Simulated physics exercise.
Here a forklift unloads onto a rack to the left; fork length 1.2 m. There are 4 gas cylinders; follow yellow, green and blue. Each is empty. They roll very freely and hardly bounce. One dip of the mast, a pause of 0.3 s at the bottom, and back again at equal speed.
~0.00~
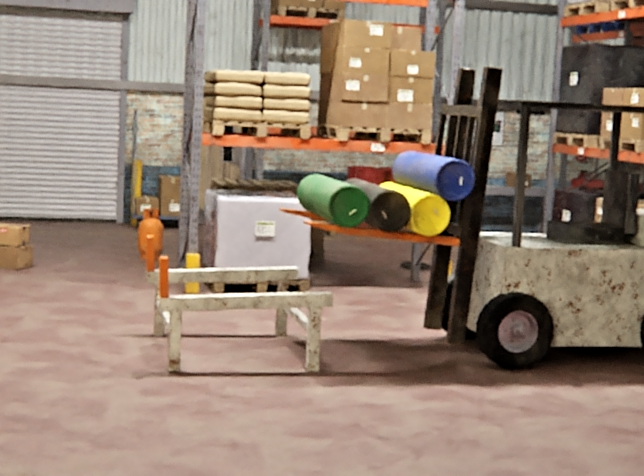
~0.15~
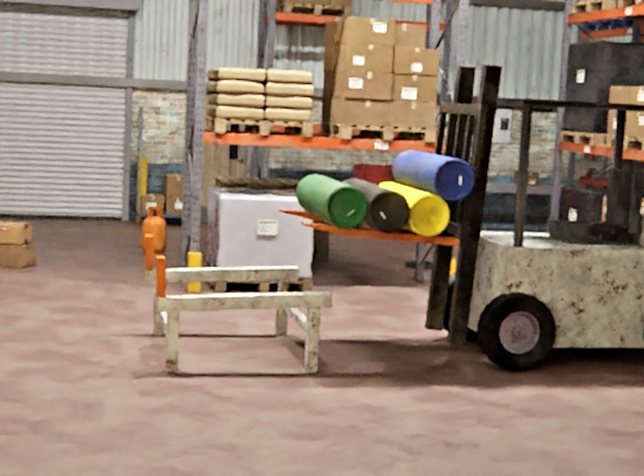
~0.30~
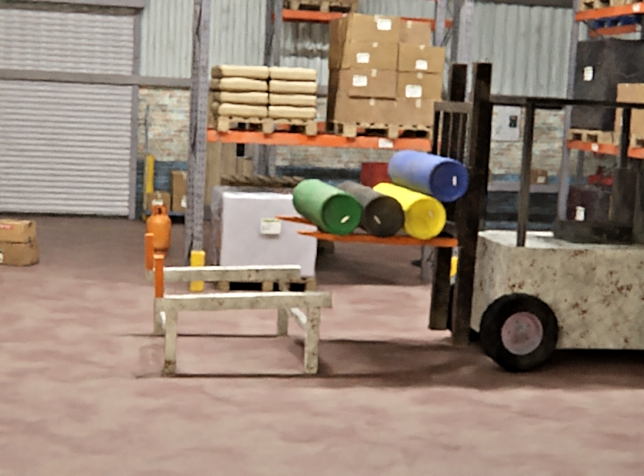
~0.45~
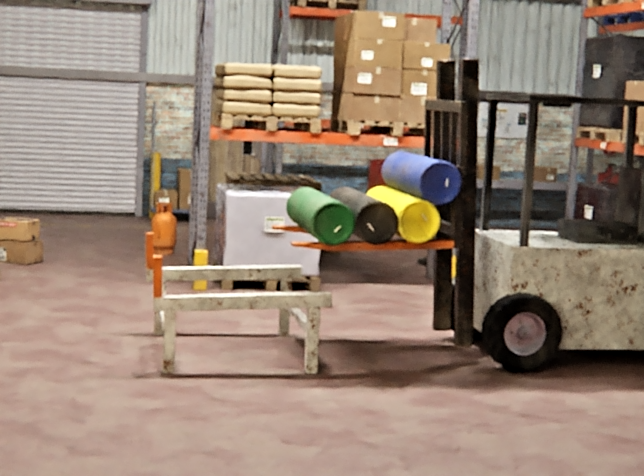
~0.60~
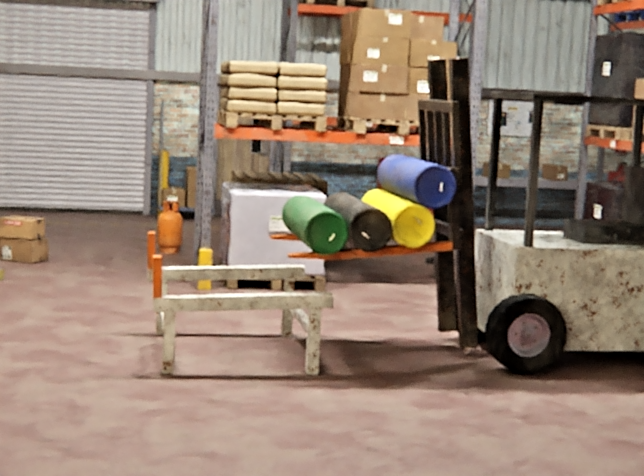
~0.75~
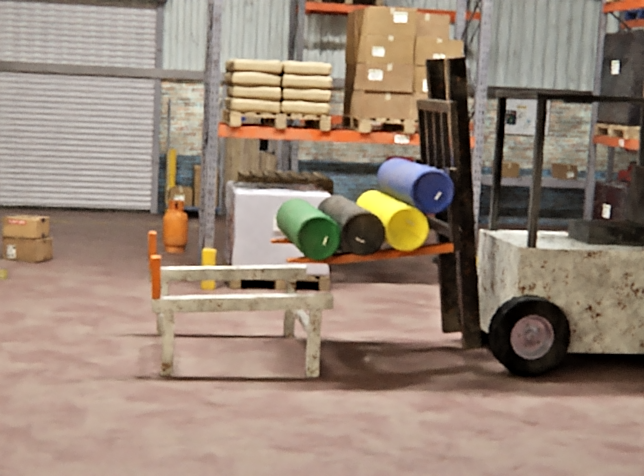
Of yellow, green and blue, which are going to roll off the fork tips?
Yellow rolls off the tips. Green goes onto the rack. Blue remains on the forks.
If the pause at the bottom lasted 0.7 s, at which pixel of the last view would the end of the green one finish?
Near (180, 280).
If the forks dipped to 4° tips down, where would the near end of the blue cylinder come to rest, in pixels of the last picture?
Around (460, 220).
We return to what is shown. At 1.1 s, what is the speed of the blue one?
Roughly 0.3 m/s.
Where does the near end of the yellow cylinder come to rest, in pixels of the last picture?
At about (439, 357).
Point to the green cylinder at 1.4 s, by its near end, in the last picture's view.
Around (266, 255).
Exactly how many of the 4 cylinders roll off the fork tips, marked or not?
In all, 3.
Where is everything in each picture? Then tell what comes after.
The first picture shows yellow (431, 216), green (349, 207), blue (455, 180); forks 4° tips up; 3 of the 4 lie directly on the forks.
The second picture shows yellow (430, 216), green (347, 207), blue (454, 180); forks 4° tips up.
The third picture shows yellow (426, 218), green (341, 214), blue (448, 181); forks 1° tips up.
The fourth picture shows yellow (420, 222), green (333, 224), blue (440, 183); forks 3° tips down.
The fifth picture shows yellow (414, 226), green (327, 233), blue (434, 187); forks 6° tips down.
The sixth picture shows yellow (408, 229), green (319, 238), blue (432, 192); forks 7° tips down.
Then, 1.1 s in, yellow is on the forks, 65 cm from the tips, rolling left; green is on the forks, 5 cm from the tips, rolling left; blue is on the forks, 105 cm from the tips; 0 gone from the forks.
Then, 1.4 s in, yellow is on the forks, 40 cm from the tips, rolling left; green is in the air, 80 cm from the rack's far end, rolling left; blue is on the forks, 100 cm from the tips; 1 gone from the forks.
Then, 1.7 s in, yellow is on the forks, 15 cm from the tips, rolling left; green is on the rack, 55 cm from the rack's far end, rolling left; blue is on the forks, 95 cm from the tips; 2 gone from the forks.
Then, 2.1 s in, yellow is on the rack, 105 cm from the rack's far end, rolling left; green is on the rack, 25 cm from the rack's far end, rolling right; blue is on the forks, 95 cm from the tips, rolling right; 3 gone from the forks.
In the end (5.9 s), yellow is down on the ground short of the rack; green is on the rack, 20 cm from the rack's far end; blue is on the forks, 105 cm from the tips; 3 gone from the forks.
